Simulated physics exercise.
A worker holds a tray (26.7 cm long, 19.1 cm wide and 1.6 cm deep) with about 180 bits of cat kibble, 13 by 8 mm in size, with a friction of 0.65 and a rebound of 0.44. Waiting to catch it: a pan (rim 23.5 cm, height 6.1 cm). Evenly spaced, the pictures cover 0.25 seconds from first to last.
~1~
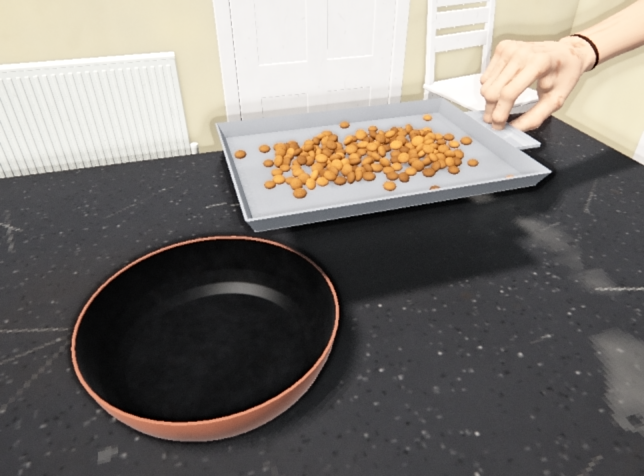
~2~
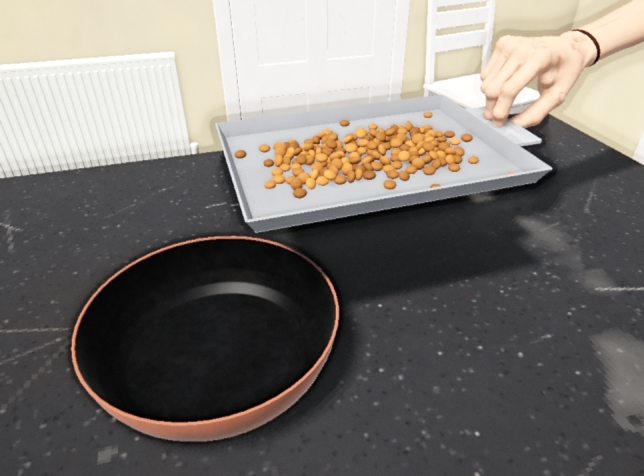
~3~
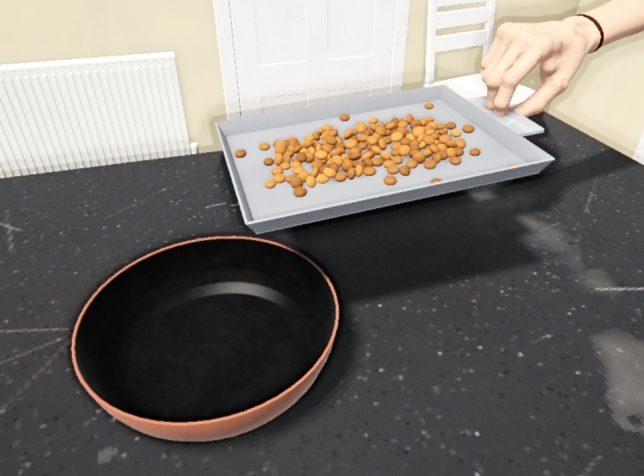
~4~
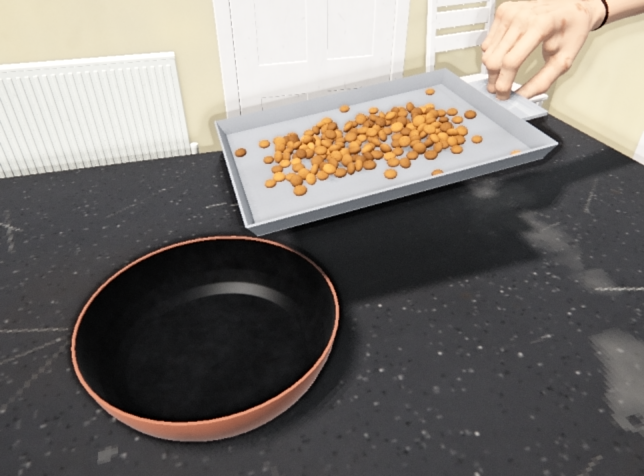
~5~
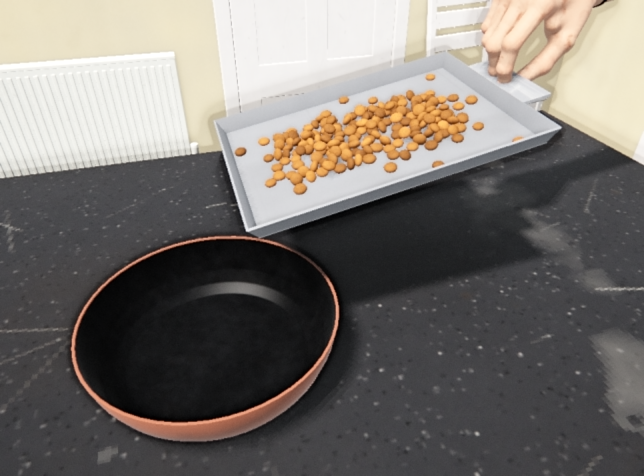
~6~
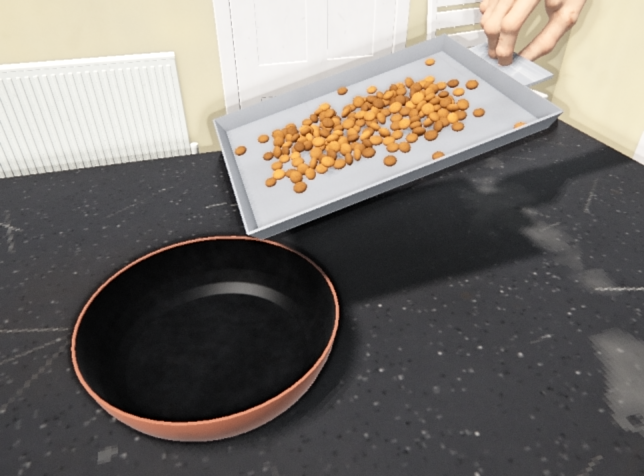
On a speckled black countertop, a hand gripped a grey tray of small brown kibble behind an empty black pan and slowly raised the right end, slanting the tray down to the left.
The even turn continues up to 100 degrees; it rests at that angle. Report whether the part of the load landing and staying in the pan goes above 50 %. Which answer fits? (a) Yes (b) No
The answer is a.
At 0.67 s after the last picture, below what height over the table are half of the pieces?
Roughly 10 centimetres.
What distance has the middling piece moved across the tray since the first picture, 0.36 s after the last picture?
4 cm.
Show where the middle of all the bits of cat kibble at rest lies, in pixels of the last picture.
Roughly (216, 352).
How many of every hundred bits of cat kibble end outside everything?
0 per cent or so.
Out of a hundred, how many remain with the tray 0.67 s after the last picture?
Roughly 35 %.
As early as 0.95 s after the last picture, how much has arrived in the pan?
Some 90 per cent.
Then, 0.36 s after the last picture, tilt 46 degrees; tray 100 %; middle of all pieces on or above the table near (316, 114).
Then, 0.67 s after the last picture, tilt 72 degrees; pan 55 %, tray 35 %, in the air 15 %; middle of all pieces on or above the table near (231, 269).
Then, 0.95 s after the last picture, tilt 95 degrees; pan 90 %, tray 5 %; middle of all pieces on or above the table near (217, 335).
Then, 1.21 s after the last picture, tilt 100 degrees; pan 100 %; middle of all pieces on or above the table near (215, 350).
In the end, pan 100 %.
